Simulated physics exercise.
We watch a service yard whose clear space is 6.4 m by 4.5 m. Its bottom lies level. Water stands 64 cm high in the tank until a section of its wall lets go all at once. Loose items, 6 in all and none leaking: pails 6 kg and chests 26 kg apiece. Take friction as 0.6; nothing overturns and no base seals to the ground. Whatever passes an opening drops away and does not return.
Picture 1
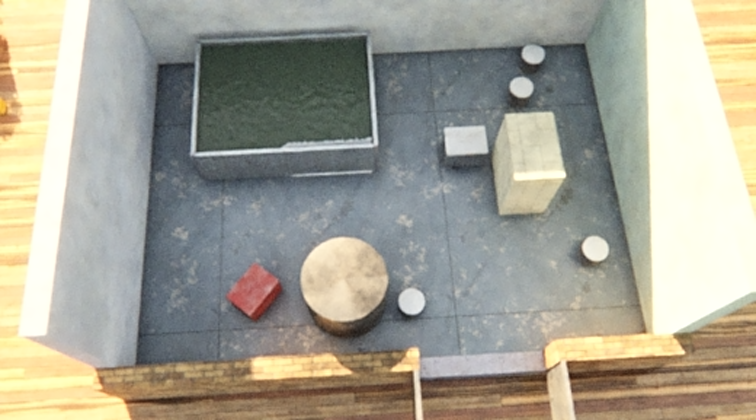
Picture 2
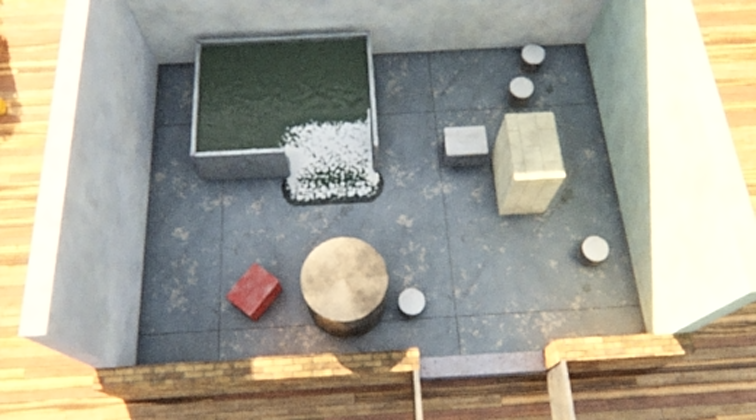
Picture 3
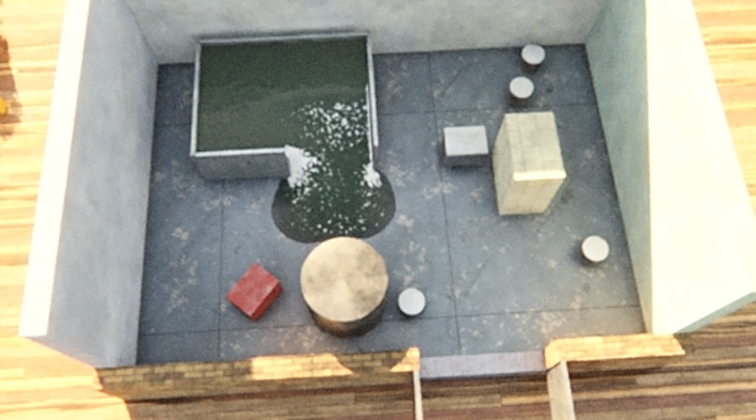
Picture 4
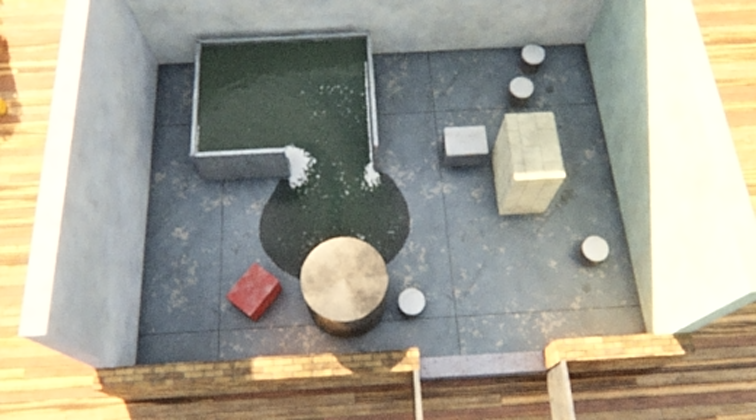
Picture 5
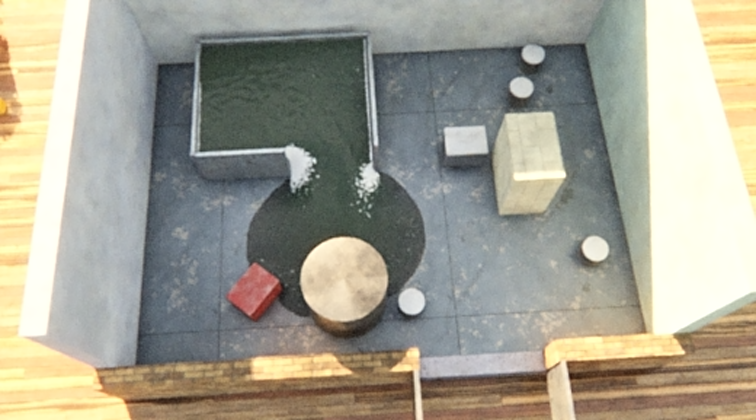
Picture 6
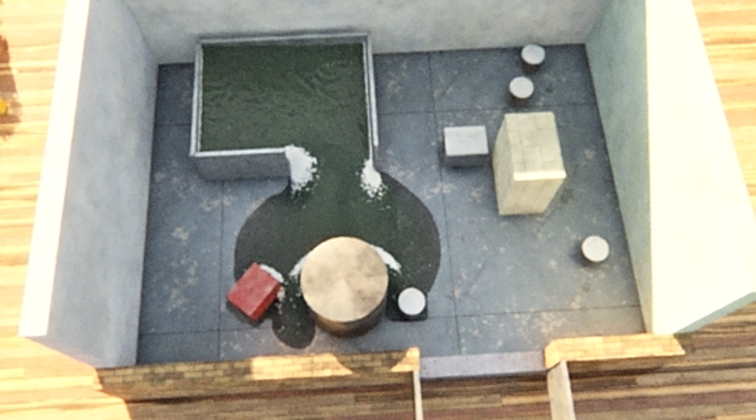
Dark water pours through a gap in the tank's front and spreads around the round block.
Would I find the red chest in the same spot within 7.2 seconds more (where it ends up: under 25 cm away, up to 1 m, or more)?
Red chest ends far away.
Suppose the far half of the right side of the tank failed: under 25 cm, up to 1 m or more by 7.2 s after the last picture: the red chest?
In that case the red chest holds its place.
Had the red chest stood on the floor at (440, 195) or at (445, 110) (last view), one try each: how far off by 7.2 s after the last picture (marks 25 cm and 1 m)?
In that order: It stays put; it stays put.
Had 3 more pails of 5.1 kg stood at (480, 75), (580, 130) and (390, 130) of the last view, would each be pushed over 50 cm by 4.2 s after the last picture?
In that order: Under, over, under.
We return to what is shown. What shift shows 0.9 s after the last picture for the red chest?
About 60 cm.
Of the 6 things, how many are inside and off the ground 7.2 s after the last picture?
At that moment 0.
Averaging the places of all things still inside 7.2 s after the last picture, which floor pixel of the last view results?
At about (446, 125).
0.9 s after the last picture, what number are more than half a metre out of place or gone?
I count 2.
Then, 0.9 s after the last picture the red chest is near (210, 321), 0.6 m from its start, aground; 0 of 6 are out; 0 afloat.
Then, 2.8 s after the last picture the red chest is near (170, 275), 1.0 m from its start, afloat; 1 of 6 are out; 2 afloat.
Then, 4.8 s after the last picture the red chest is near (188, 188), 1.6 m from its start, aground; 1 of 6 are out; 0 afloat.
Then, 7.2 s after the last picture the red chest is near (189, 189), 1.6 m from its start, aground; 1 of 6 are out; 0 afloat.
